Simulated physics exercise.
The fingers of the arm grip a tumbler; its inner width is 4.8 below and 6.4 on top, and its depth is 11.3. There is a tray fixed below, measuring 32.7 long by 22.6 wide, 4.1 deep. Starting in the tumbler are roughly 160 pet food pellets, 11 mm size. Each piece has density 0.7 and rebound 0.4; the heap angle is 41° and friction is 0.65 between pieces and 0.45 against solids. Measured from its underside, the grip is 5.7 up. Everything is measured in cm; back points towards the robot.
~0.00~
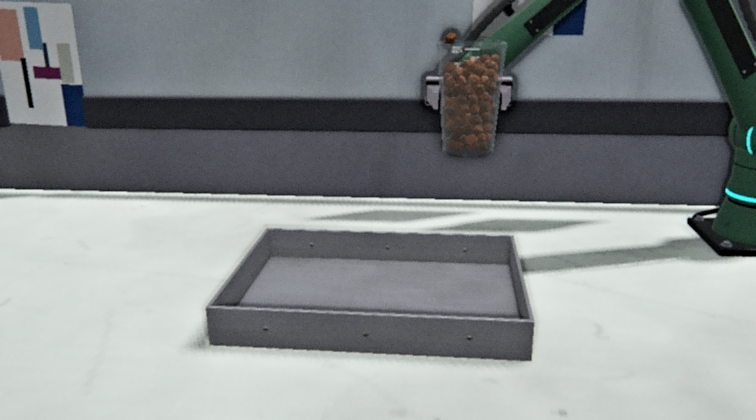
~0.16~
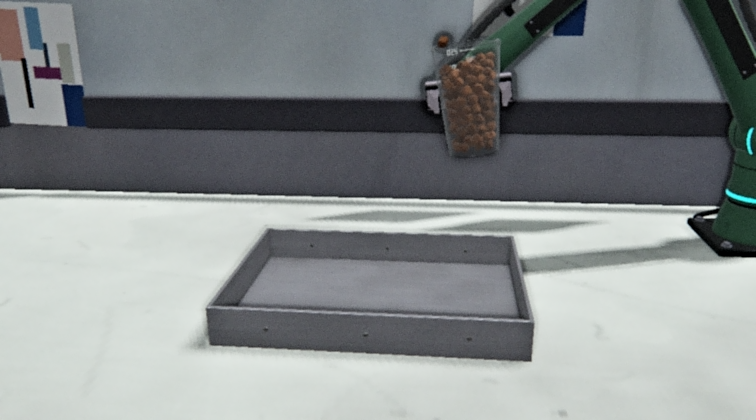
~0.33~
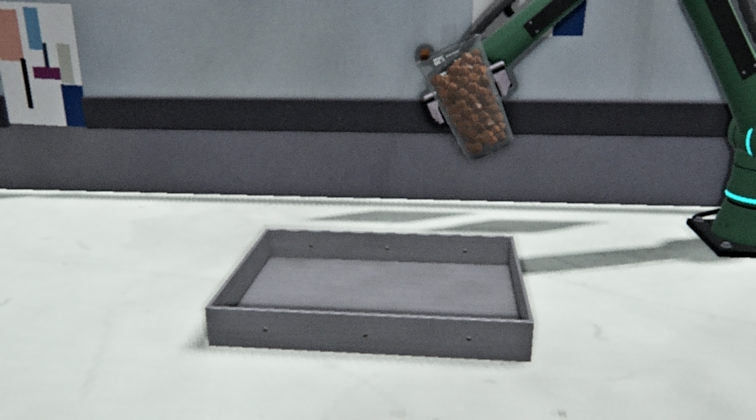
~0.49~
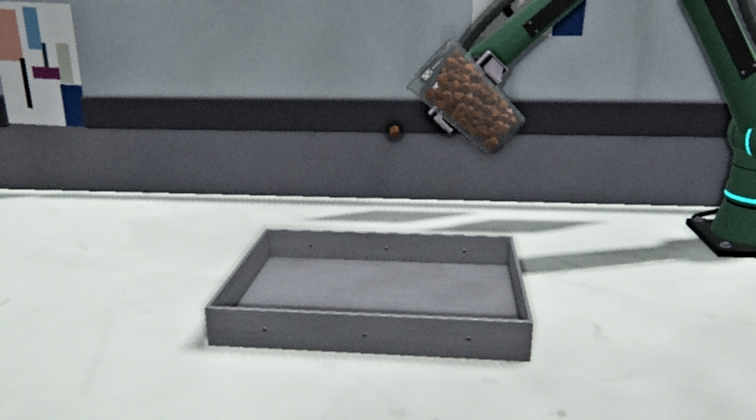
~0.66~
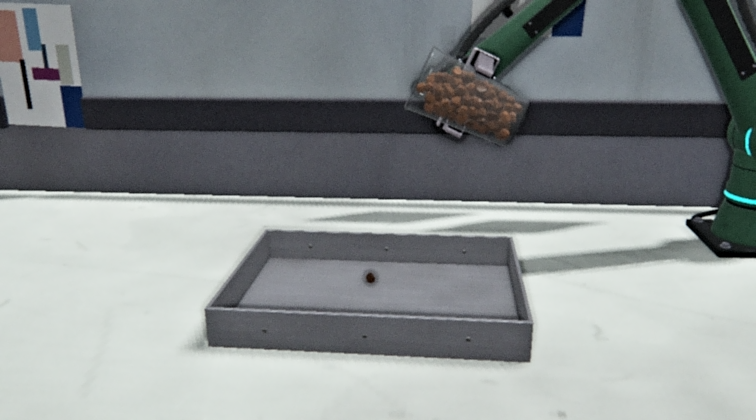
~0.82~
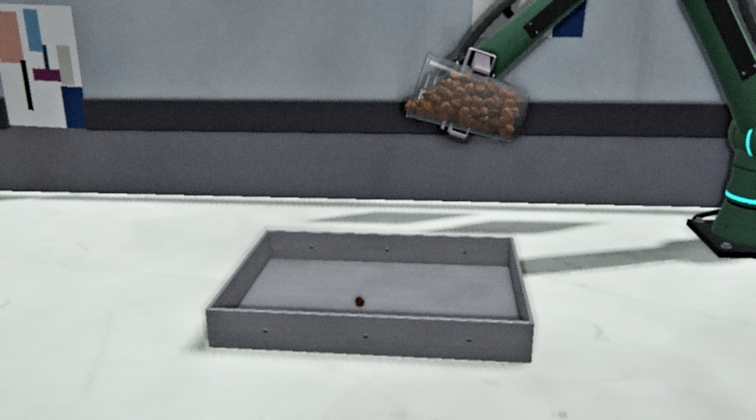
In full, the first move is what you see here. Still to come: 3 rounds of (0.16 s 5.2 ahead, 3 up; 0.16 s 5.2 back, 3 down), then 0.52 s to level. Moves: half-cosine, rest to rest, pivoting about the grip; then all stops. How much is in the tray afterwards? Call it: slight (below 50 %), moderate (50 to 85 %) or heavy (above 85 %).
Moderate.
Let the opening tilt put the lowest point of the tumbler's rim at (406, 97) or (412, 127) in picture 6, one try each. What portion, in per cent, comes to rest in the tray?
30 % and 100 %.
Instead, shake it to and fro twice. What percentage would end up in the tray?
Roughly 55 in a hundred.
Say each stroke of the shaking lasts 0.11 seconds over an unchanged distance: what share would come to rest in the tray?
Roughly 90 percent would.
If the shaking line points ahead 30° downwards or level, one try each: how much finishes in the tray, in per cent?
It comes to around 10 per cent on the first try and around 45 per cent on the second.
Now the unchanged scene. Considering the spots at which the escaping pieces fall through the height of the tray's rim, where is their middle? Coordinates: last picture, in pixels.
Roughly at (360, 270).
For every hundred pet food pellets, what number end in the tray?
About 65 %.
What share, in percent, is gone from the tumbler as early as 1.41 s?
About 45 per cent so far.
After 1.41 s, tilted 72° forward, highest piece 26 above the table; 86 in the tumbler, 46 in the tray, 26 in flight or on a rim.
After 2.00 s, tilted 44° forward, highest piece 26 above the table; 102 in the tray, 56 in the tumbler.
After 2.50 s, level, highest piece 24 above the table; 102 in the tray, 56 in the tumbler.
After 3.55 s, level, highest piece 24 above the table; 102 in the tray, 56 in the tumbler.
At rest, 102 in the tray, 56 in the tumbler. That is 65 % in the tray.
